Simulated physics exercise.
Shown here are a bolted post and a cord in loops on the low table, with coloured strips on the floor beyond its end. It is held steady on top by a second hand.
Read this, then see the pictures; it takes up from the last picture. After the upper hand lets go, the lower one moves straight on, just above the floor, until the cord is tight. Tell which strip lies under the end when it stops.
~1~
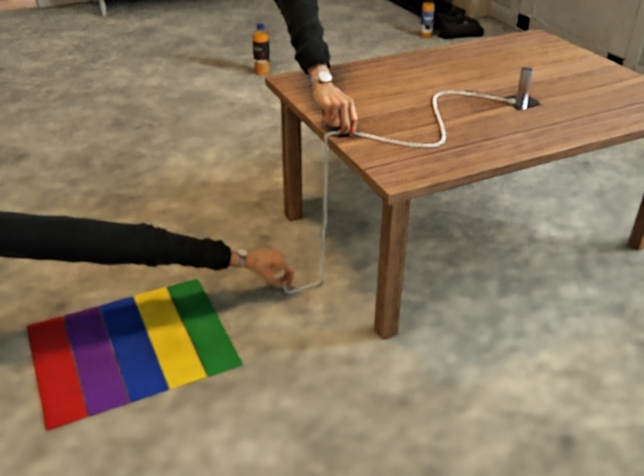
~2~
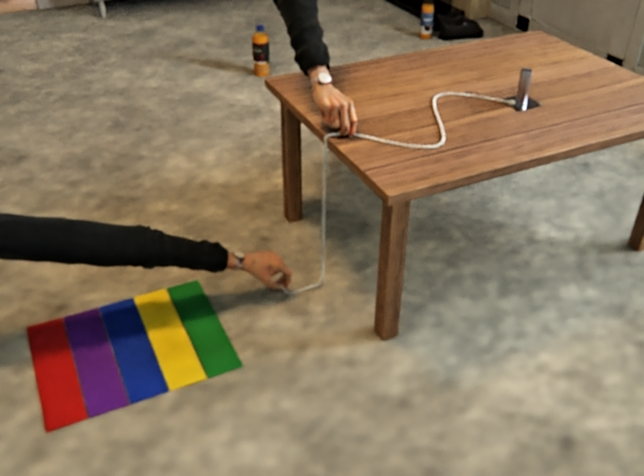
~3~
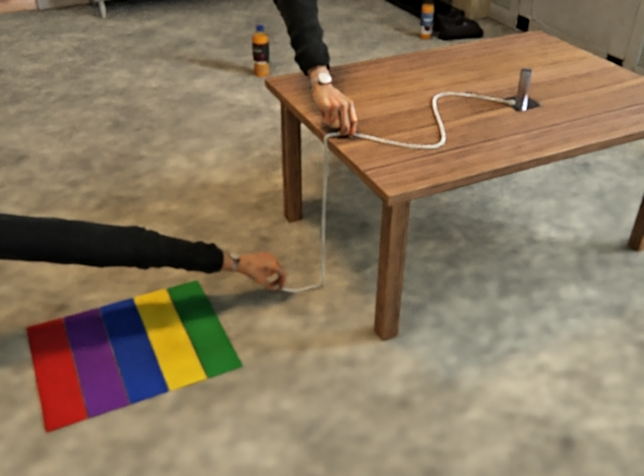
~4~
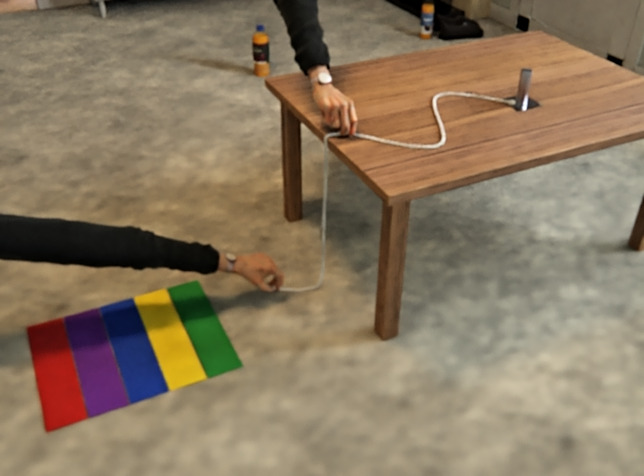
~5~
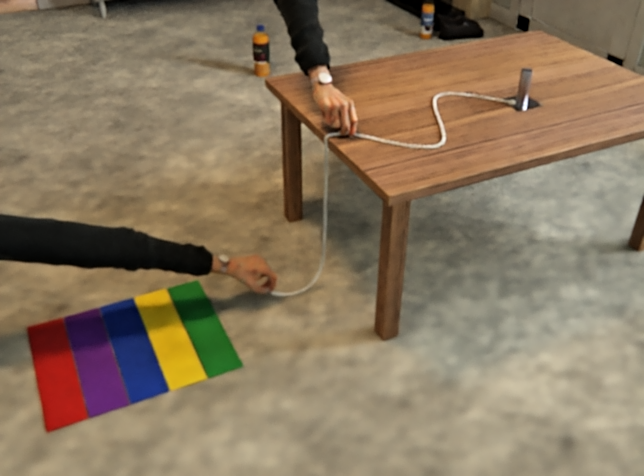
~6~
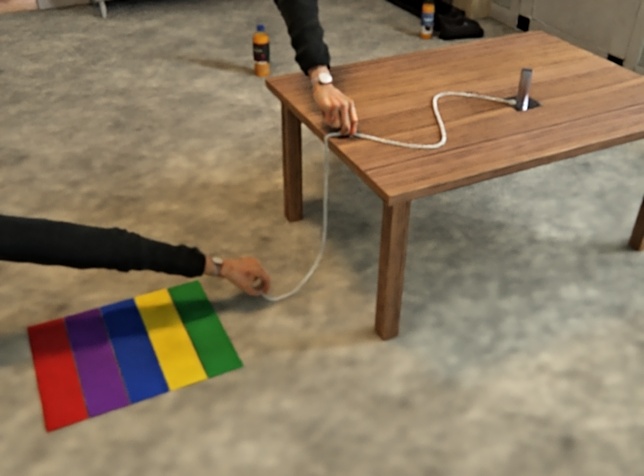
The red strip.
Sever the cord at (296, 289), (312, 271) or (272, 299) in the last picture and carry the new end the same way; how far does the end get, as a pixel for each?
About (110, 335) first, then about (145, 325), and finally about (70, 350).
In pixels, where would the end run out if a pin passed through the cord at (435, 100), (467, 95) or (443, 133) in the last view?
About (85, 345), (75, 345) and (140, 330).
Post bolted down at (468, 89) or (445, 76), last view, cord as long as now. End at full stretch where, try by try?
Around (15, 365) and (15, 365), in that order.
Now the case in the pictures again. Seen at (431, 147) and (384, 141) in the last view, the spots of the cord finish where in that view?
First: (333, 141). Second: (294, 169).
Soon after, end near (129, 331); over blue.
Then, end near (81, 345); over purple.
At full stretch, end near (50, 355); over red. It halts on the red strip.
